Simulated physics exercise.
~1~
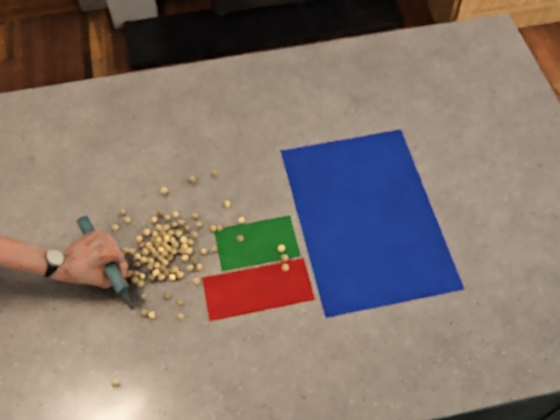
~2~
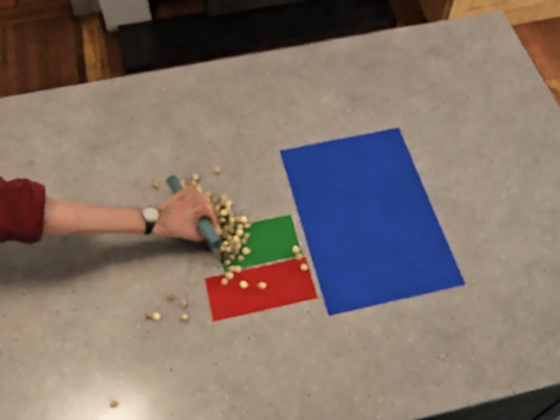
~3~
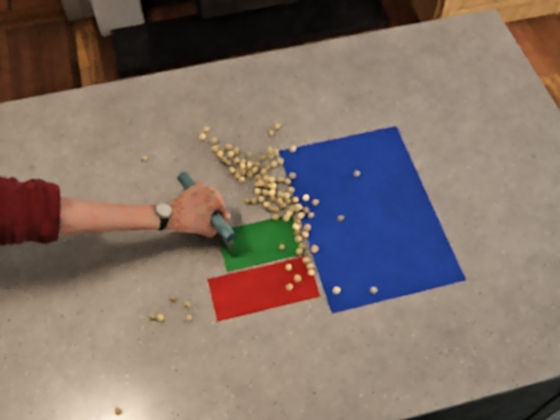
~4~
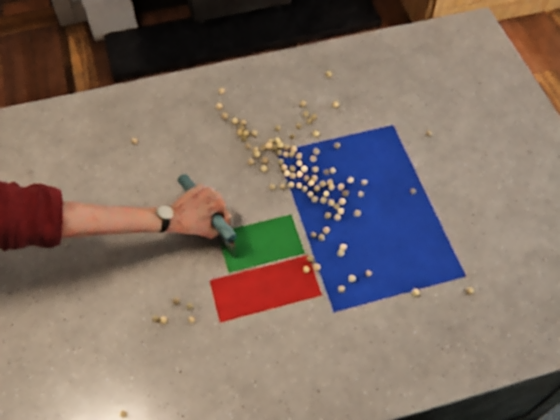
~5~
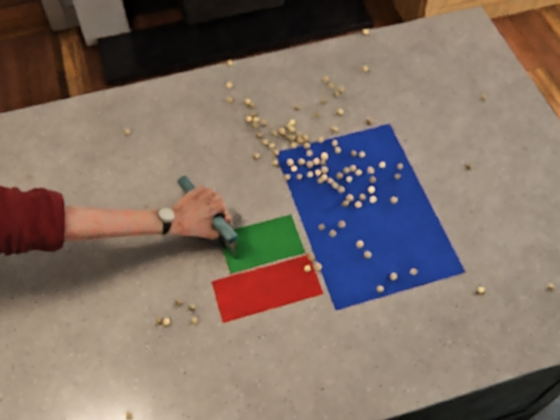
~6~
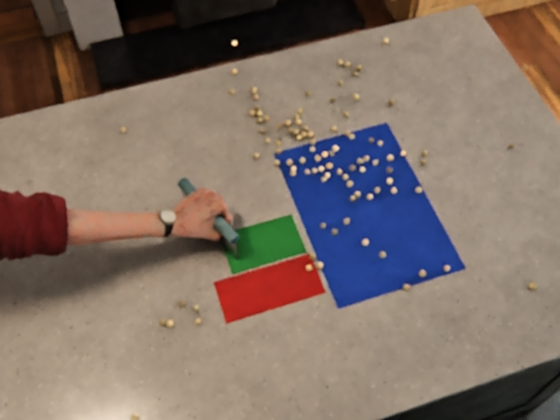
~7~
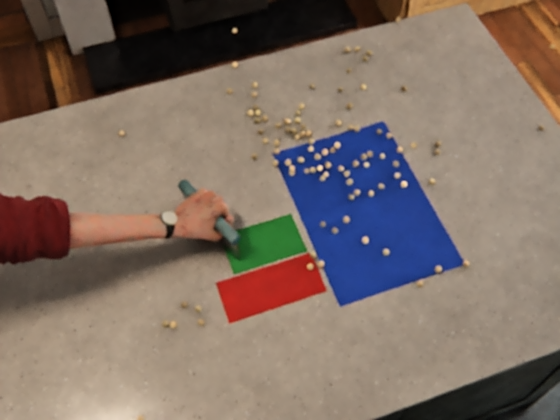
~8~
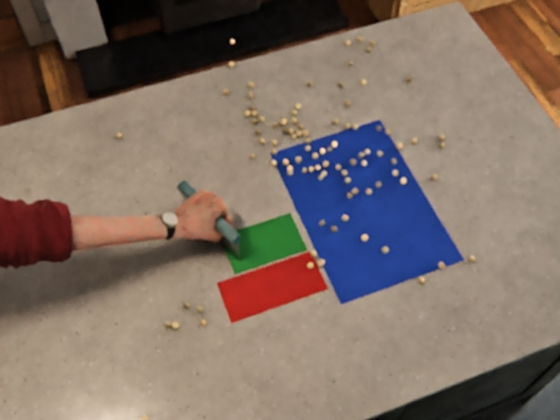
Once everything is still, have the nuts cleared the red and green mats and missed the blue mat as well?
No. The red and green mats are left practically bare, but a large share of the nuts comes to rest on the blue mat, with the others lying on the open tabletop.
